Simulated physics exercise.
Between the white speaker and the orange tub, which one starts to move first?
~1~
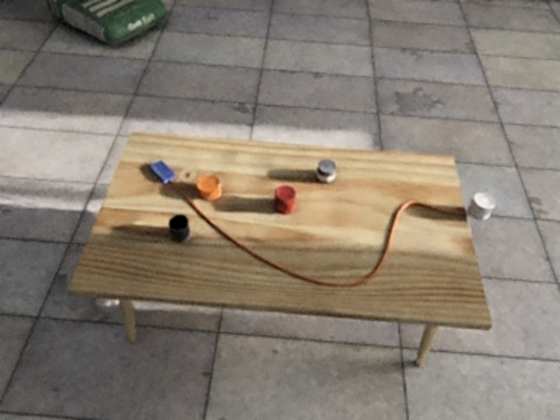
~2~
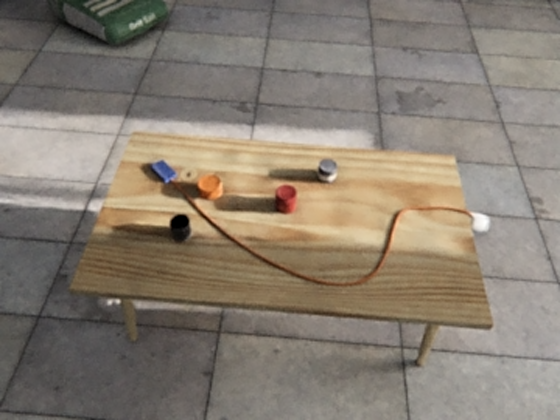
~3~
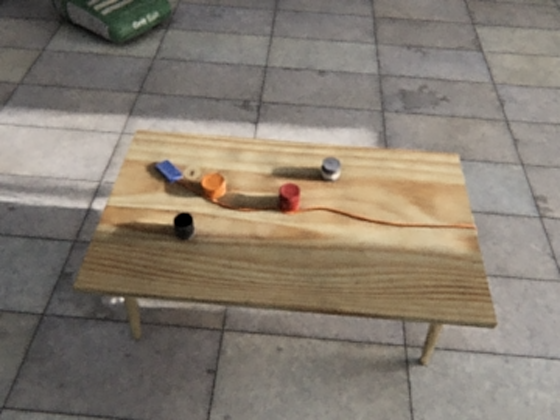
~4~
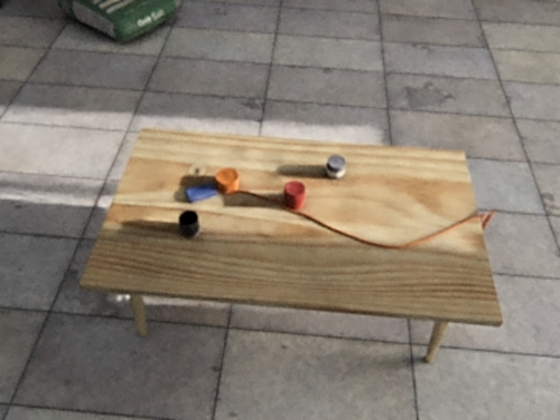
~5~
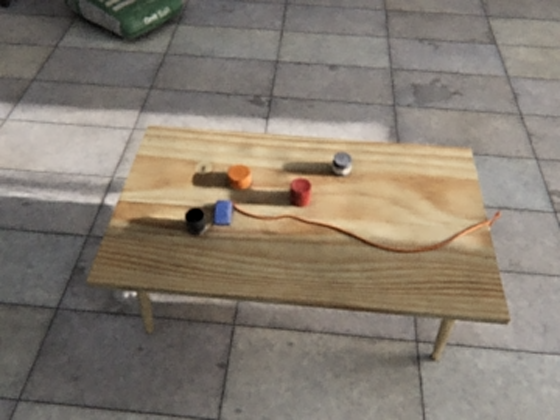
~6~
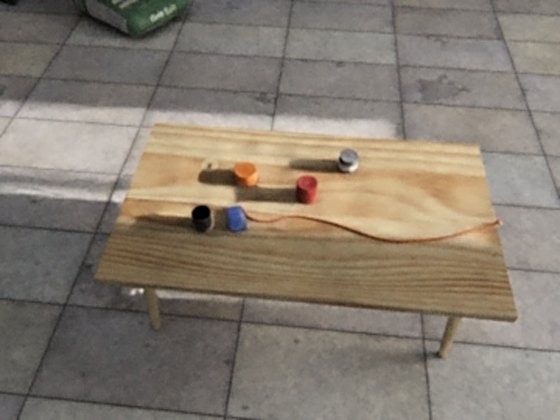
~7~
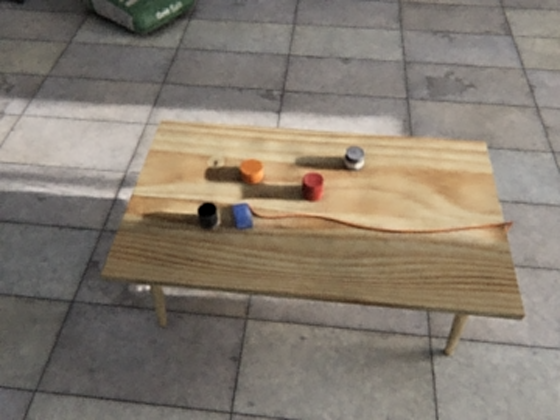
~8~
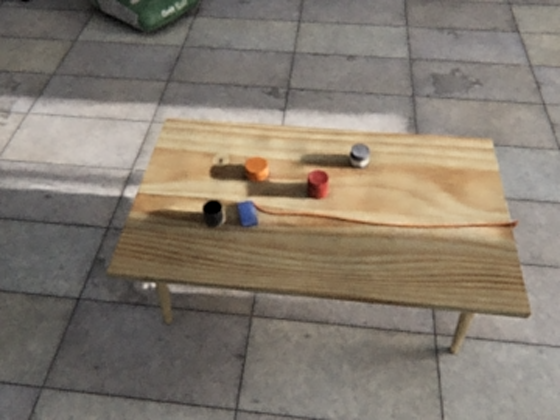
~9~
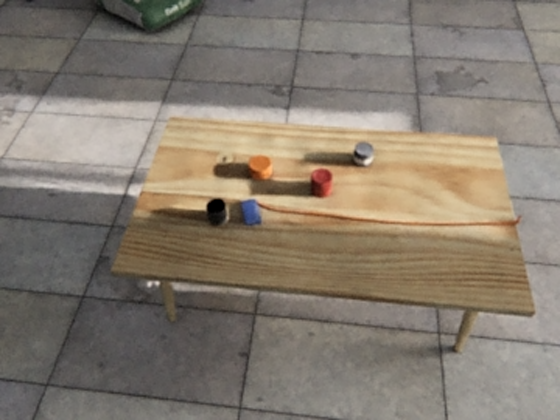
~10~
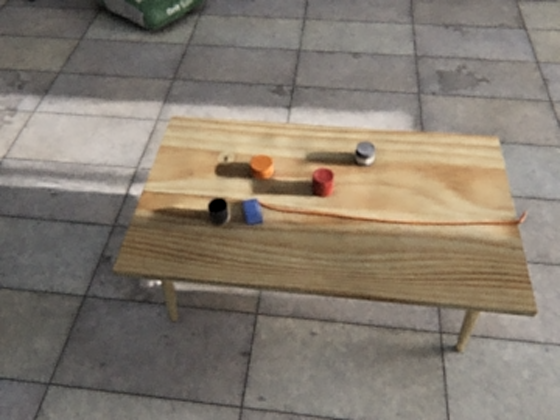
The white speaker starts to move first, dropping off the right side of the table. The orange tub only shifts afterwards.
